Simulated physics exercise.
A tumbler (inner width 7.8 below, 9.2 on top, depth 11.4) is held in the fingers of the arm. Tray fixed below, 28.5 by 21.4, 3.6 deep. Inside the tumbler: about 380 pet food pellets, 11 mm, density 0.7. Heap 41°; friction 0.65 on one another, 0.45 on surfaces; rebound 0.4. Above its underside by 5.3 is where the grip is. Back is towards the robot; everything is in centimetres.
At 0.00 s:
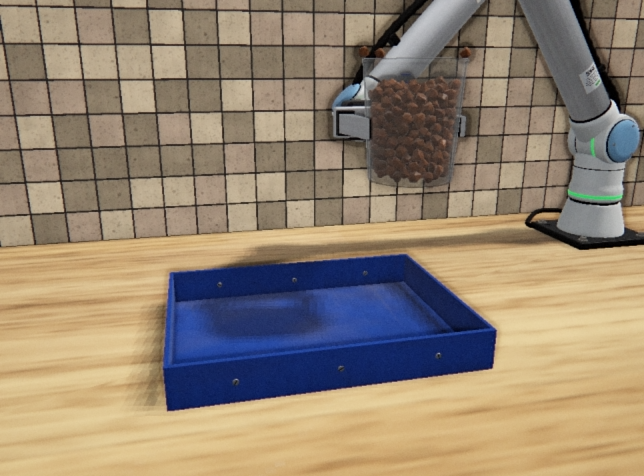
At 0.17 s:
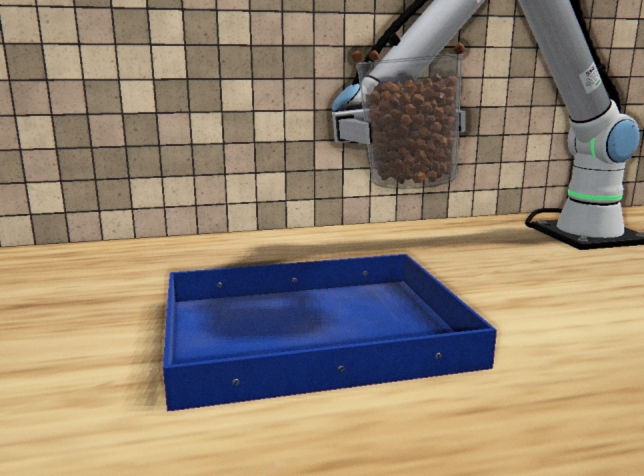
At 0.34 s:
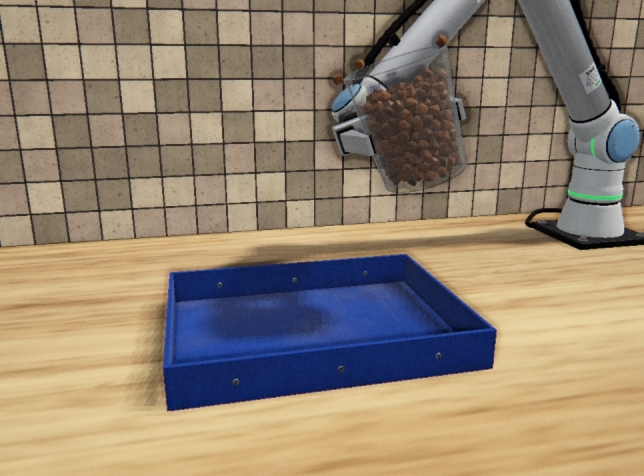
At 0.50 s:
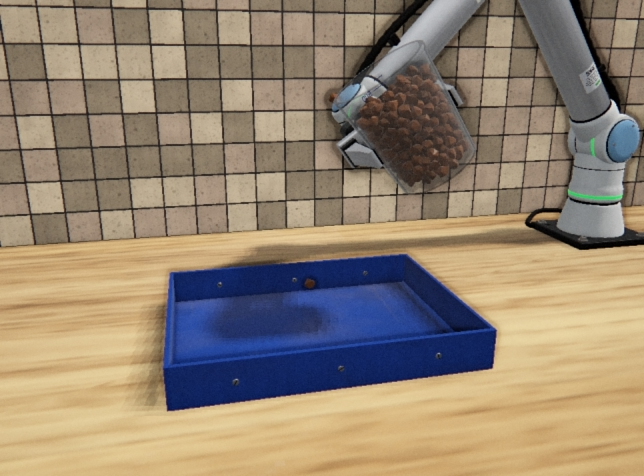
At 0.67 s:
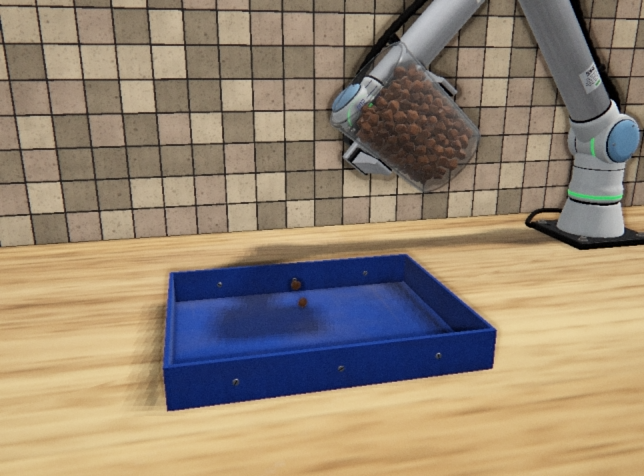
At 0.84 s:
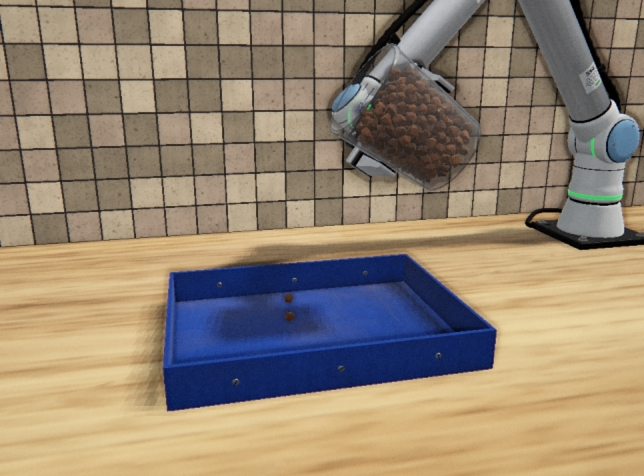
A robot arm tilts a clear container of brown pellets, and two drop into the blue tray.
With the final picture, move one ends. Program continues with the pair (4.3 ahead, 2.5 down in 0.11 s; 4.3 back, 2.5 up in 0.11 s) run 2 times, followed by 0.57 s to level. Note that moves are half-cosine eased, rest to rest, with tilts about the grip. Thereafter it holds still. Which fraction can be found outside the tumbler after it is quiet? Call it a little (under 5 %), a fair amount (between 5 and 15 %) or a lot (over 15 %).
A fair amount.
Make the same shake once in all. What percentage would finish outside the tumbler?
That share would be near 5 percent.
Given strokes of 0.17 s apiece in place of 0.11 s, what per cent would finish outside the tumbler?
In that case around 0 per cent.
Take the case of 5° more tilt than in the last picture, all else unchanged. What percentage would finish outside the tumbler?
Near 10 %.
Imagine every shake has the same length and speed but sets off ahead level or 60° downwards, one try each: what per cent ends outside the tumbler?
Some 25 and 5 per cent.
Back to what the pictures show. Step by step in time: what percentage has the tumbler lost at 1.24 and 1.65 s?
I'd put it near 5 percent first and near 10 percent later.
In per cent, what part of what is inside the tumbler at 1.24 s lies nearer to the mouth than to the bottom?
Near 45 %.
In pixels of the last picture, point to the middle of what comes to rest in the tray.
It lands close to (256, 335).
After 1.24 s, tilted 55° forward, highest piece 24 above the table; 354 in the tumbler, 17 in the tray, 6 in flight or on a rim.
After 1.65 s, tilted 15° forward, highest piece 27 above the table; 345 in the tumbler, 32 in the tray.
After 2.05 s, level, highest piece 27 above the table; 345 in the tumbler, 32 in the tray.
After 3.10 s, level, highest piece 27 above the table; 345 in the tumbler, 32 in the tray.
In the end, 345 in the tumbler, 32 in the tray. That is 8 % outside the tumbler.
